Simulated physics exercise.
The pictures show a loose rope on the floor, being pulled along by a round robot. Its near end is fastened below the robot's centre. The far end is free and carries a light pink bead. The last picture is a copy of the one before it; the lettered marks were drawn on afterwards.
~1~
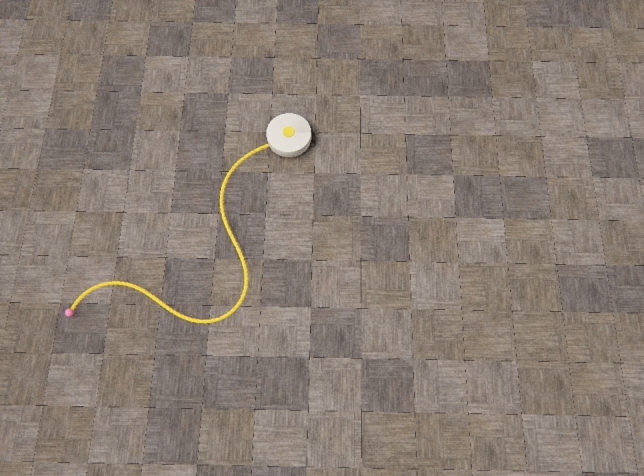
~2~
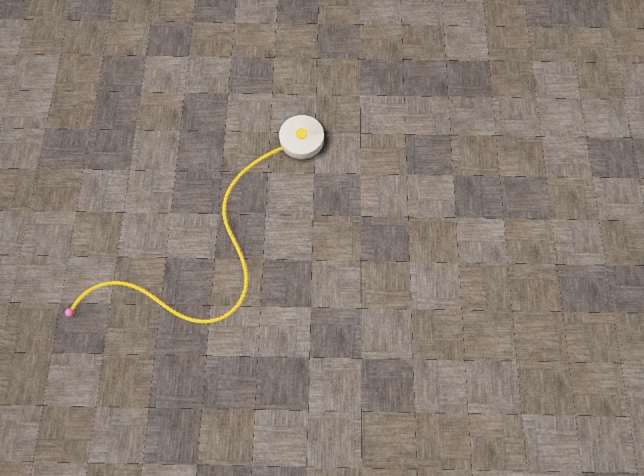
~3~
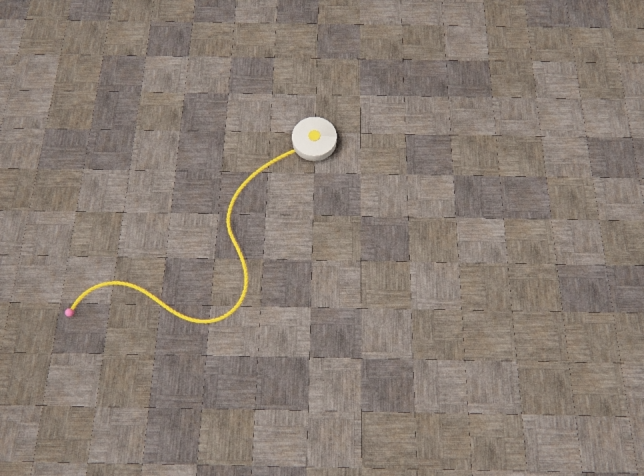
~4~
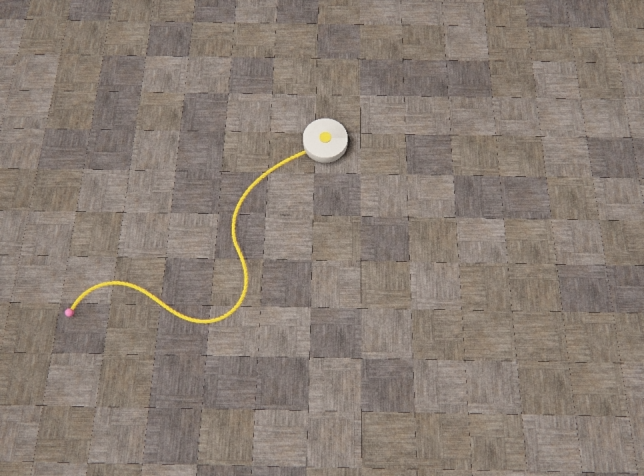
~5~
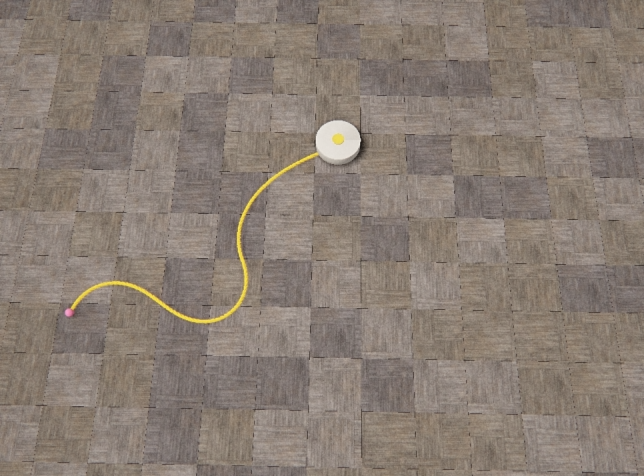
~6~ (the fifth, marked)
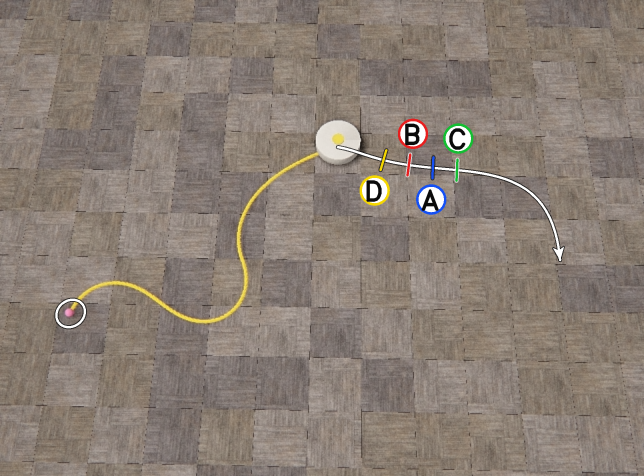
A round white robot slid slowly to the right across the patchwork floor, pulling the near part of a curvy yellow rope with it, while the far end with its pink bead stayed still.
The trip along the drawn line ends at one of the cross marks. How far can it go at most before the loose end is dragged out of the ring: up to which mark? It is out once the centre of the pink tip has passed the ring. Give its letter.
Up to mark C.
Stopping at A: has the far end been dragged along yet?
No.
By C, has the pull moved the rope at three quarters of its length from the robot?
Yes.
On the copy, A at (433, 168); B at (409, 165); C at (457, 170); D at (383, 160); the ring at (71, 313); the route from (338, 147) via (476, 172) to (560, 260).
On C. First, robot (379, 155), middle of the rope (240, 287), free end (69, 313).
Then, robot (421, 163), middle of the rope (248, 269), free end (69, 313).
Finally, robot (459, 166), middle of the rope (271, 249), free end (71, 310); the free end is still in its ring.
By contrast, A is safe but short; B is safe but short; D is safe but short.
